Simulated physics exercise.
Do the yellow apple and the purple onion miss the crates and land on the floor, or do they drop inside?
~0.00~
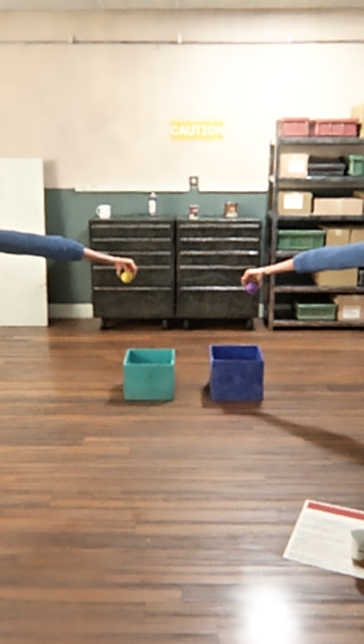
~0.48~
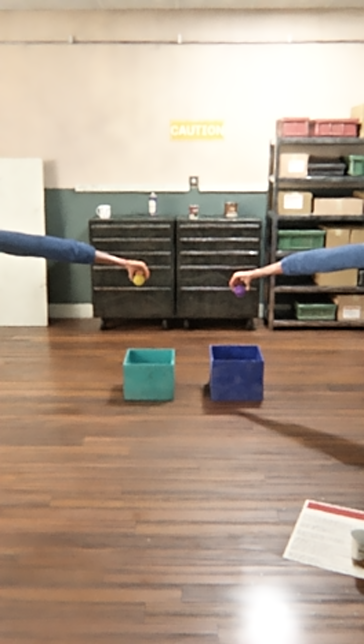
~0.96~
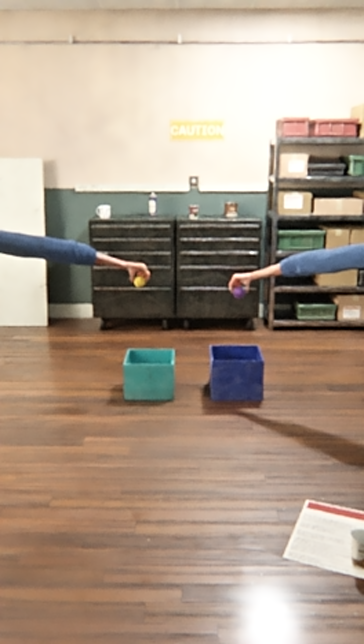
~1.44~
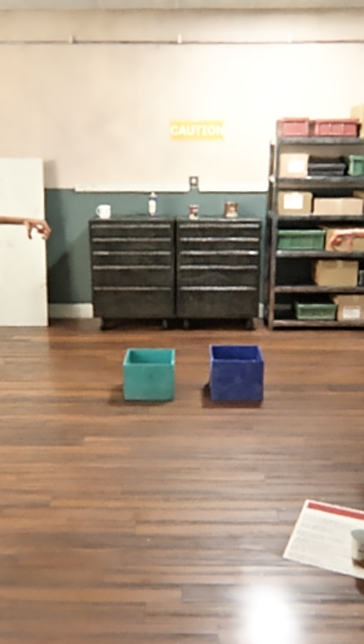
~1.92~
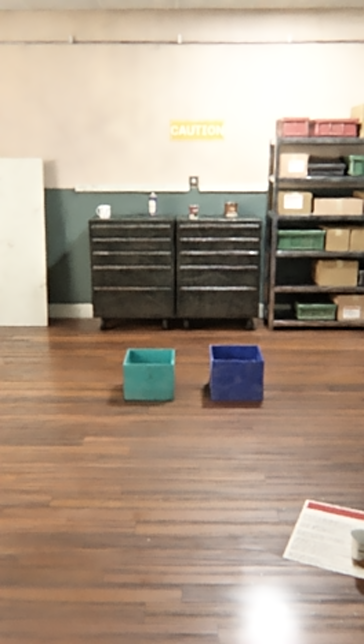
Both drop inside, the yellow apple into the teal crate on the left and the purple onion into the blue crate on the right. Neither one is left on the floor around them.
